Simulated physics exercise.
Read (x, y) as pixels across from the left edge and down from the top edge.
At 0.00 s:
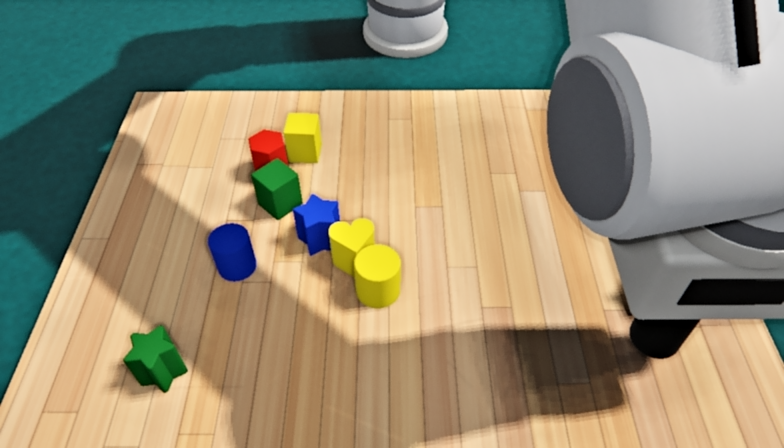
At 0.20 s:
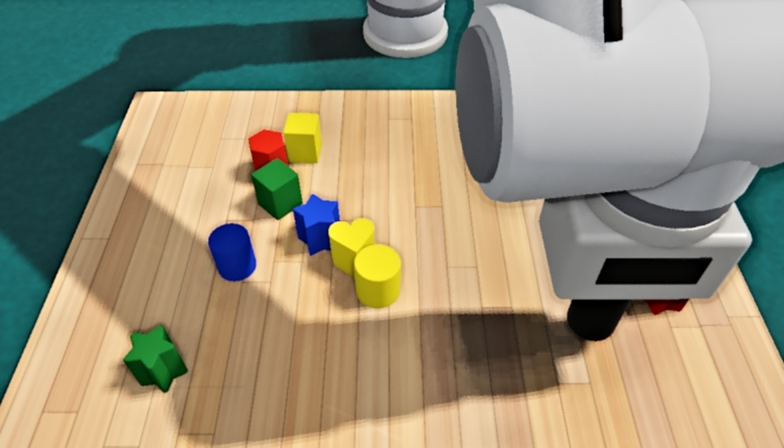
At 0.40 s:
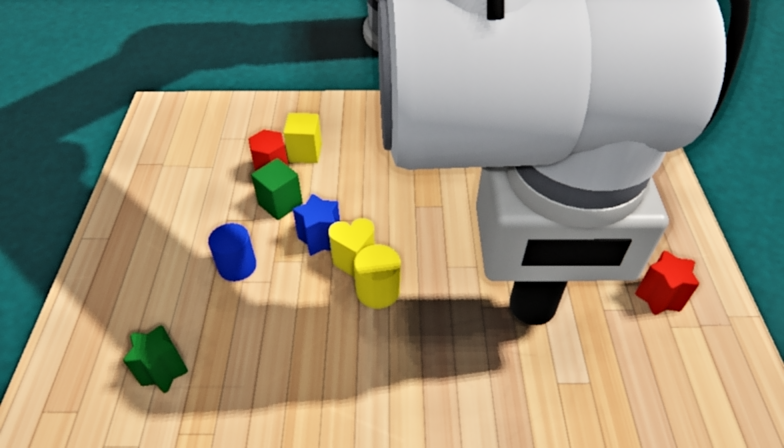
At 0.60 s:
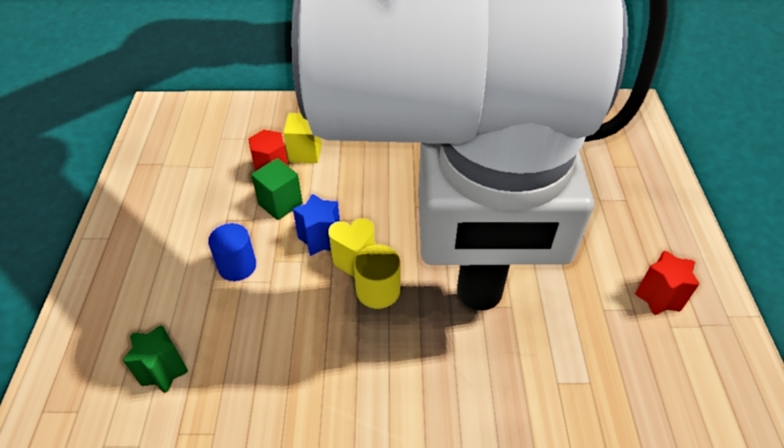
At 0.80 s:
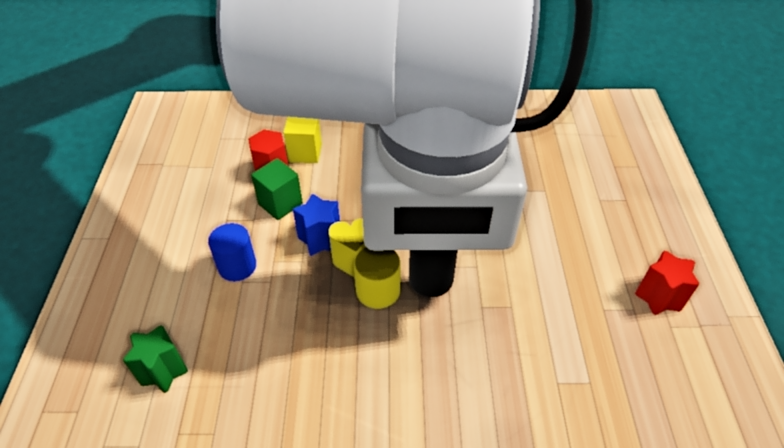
At first, a robot arm with a black rod is at the right of a wooden table scattered with red, green, blue and yellow blocks. The arm sweeps steadily left, revealing a red star on the right. It ends beside the yellow cylinder, while the blocks remain still.
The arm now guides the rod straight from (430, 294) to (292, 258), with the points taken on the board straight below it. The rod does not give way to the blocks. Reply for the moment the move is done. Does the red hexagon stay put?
In short: No.
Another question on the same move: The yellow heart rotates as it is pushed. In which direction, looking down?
Its rotation is clockwise.
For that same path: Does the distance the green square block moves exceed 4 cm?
I expect not.
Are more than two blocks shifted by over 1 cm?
Short answer: Yes.
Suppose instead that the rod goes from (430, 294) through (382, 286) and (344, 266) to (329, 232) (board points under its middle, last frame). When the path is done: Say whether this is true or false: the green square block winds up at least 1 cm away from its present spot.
It is true.
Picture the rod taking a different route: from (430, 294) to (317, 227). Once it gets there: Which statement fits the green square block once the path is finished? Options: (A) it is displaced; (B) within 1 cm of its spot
The correct letter is A.
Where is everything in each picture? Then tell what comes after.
The first frame shows lower end of the rod at (653, 339), tops of blocks, red hexagon at (266, 140), green square block at (274, 174), blue star at (317, 210), yellow heart at (352, 232), yellow disc at (377, 262).
The second frame shows rod at (590, 322), blocks as before.
The third frame shows rod at (532, 307), blocks as before.
The fourth frame shows rod at (479, 293), blocks as before.
The fifth frame shows rod at (431, 280), red hexagon at (266, 140), green square block at (274, 174), blue star at (317, 210), yellow heart at (352, 232), yellow disc at (377, 262).
What follows on the original path. One third of the way, rod at (380, 268); blue star at (316, 206), turned 15° anticlockwise; yellow heart at (336, 232), turned 60° clockwise; yellow disc at (335, 264).
Two thirds of the way, rod at (334, 255); blue star at (300, 189); yellow heart at (302, 217), turned 85° clockwise; yellow disc at (296, 266).
At the end, rod at (289, 244); red hexagon at (262, 132); green square block at (266, 158); blue star at (294, 172); yellow heart at (277, 199), turned 145° clockwise; yellow disc at (279, 266).
